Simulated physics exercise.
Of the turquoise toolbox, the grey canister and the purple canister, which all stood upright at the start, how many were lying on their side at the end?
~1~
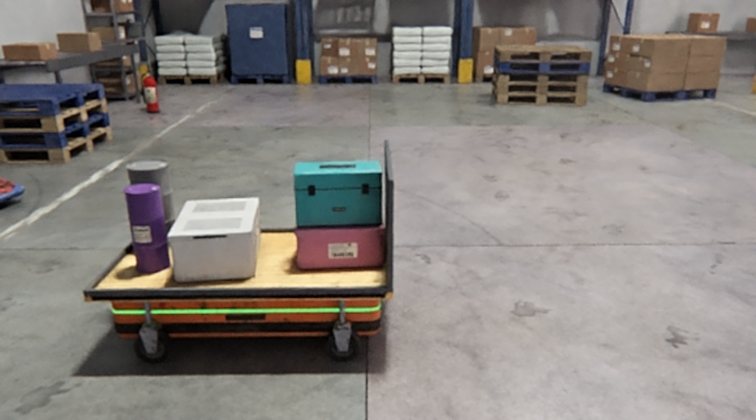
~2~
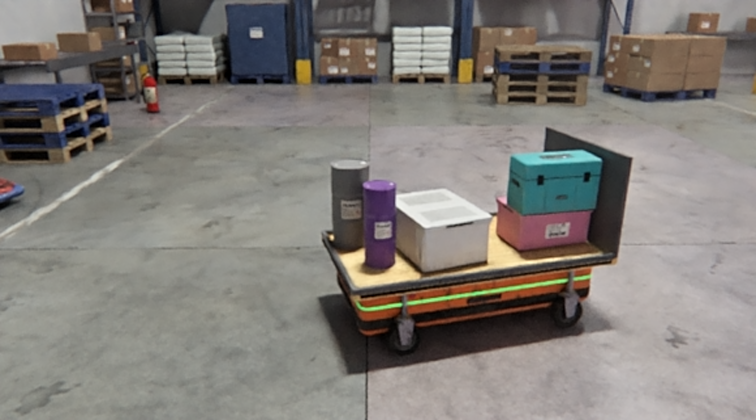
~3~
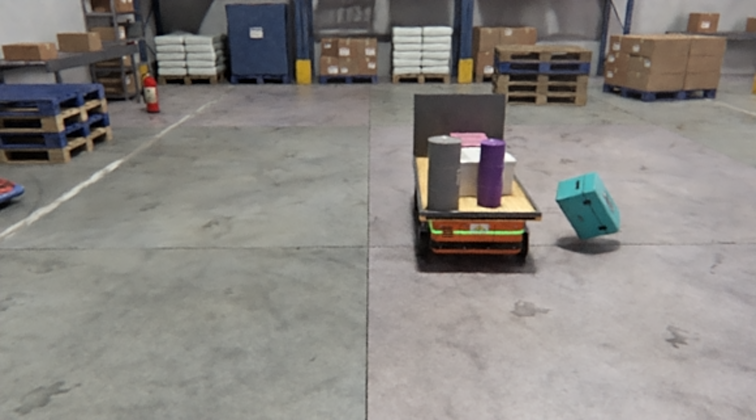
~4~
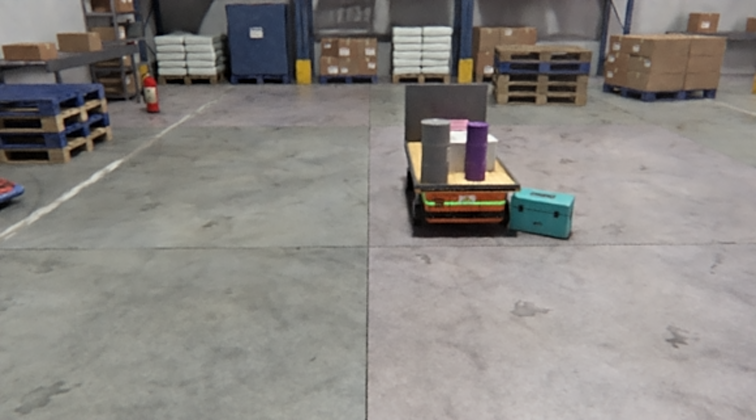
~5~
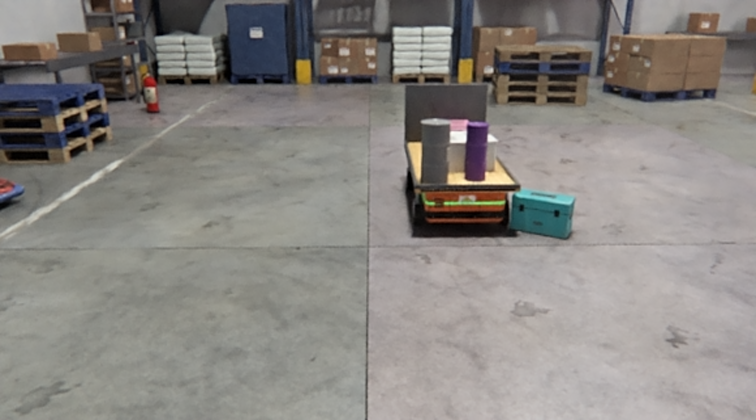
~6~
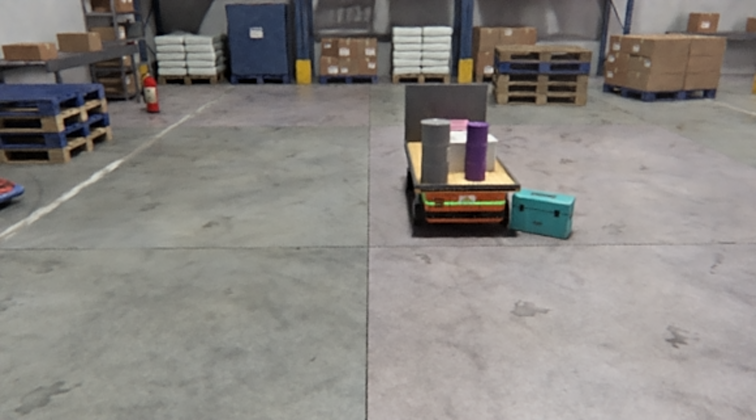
None of them were lying on their side at the end. The two canisters still stood on the cart, and the turquoise toolbox sat upright on the floor beside it.
